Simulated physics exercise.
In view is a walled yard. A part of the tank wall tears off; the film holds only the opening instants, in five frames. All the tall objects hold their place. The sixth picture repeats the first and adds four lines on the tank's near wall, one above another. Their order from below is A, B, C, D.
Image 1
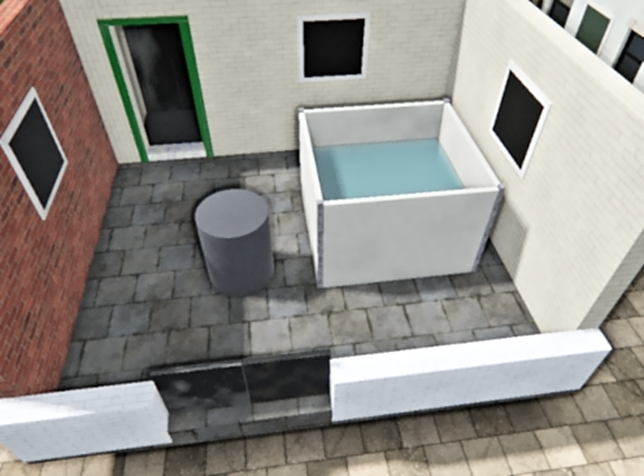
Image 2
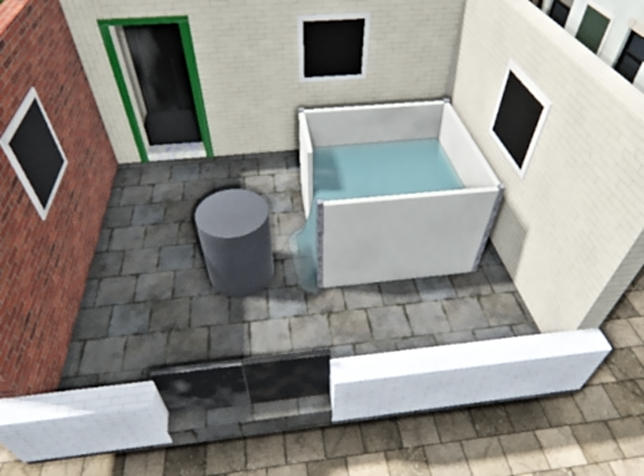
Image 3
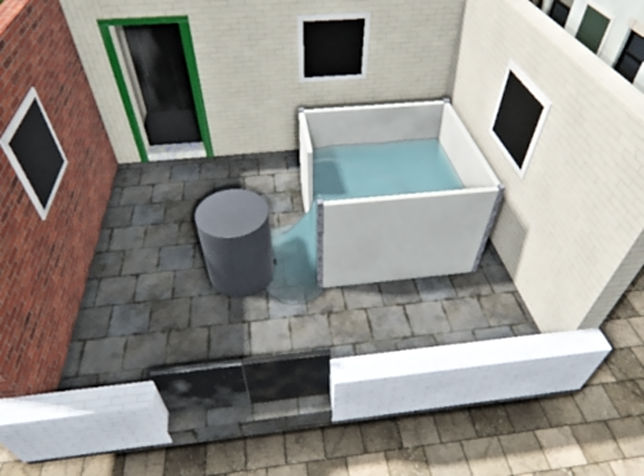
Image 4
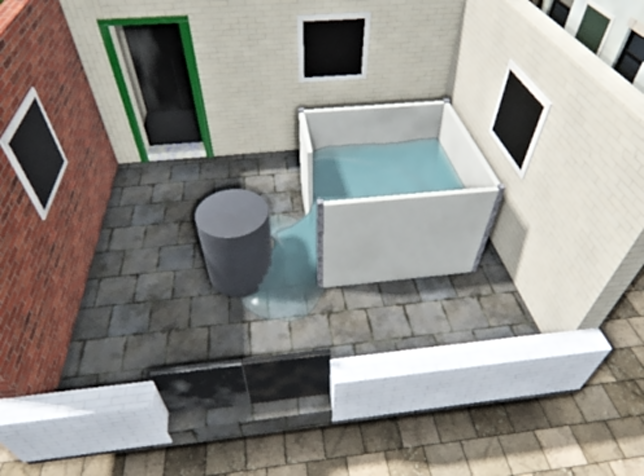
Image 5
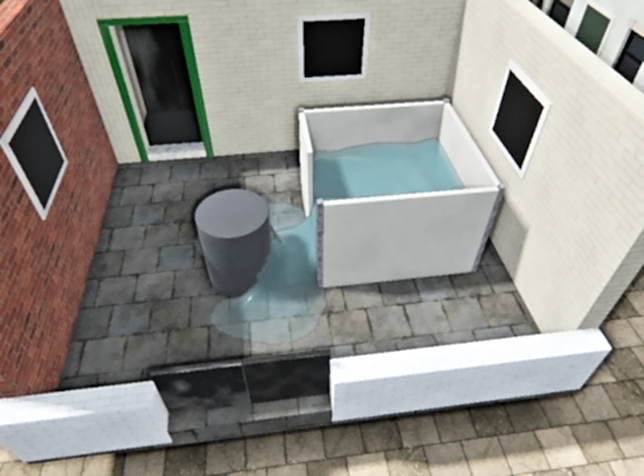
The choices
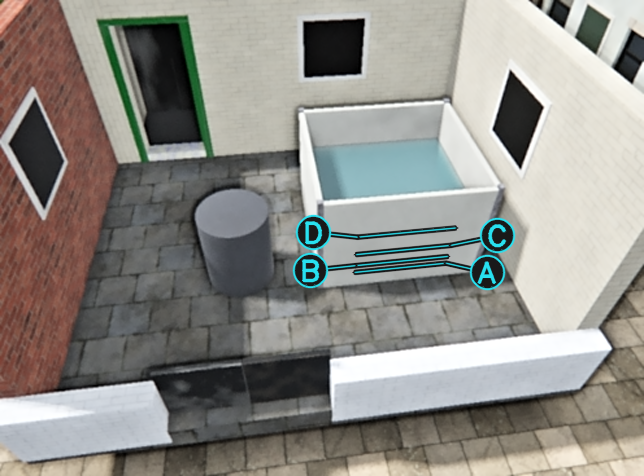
At first, water sits still in a white-walled tank in a paved yard, beside a grey cylinder and near a green-framed doorway. Water then pours from the tank's left side toward the cylinder, meets its base, and spreads across the paving toward the dark gate in the low white front wall.
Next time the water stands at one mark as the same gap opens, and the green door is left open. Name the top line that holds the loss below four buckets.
Choose C.
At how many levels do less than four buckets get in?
Three.
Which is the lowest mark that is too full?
That is mark D.
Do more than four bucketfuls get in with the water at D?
Yes.
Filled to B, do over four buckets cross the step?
No, that is safe.
On the marked copy, A at (400, 267); B at (402, 261); C at (404, 249); D at (407, 232); from the bottom up A, B, C, D.
For mark A, nothing gets over.
For mark B, nothing gets over.
For mark C, a bucket or two gets in.
For mark D, some 15 bucketfuls get in.
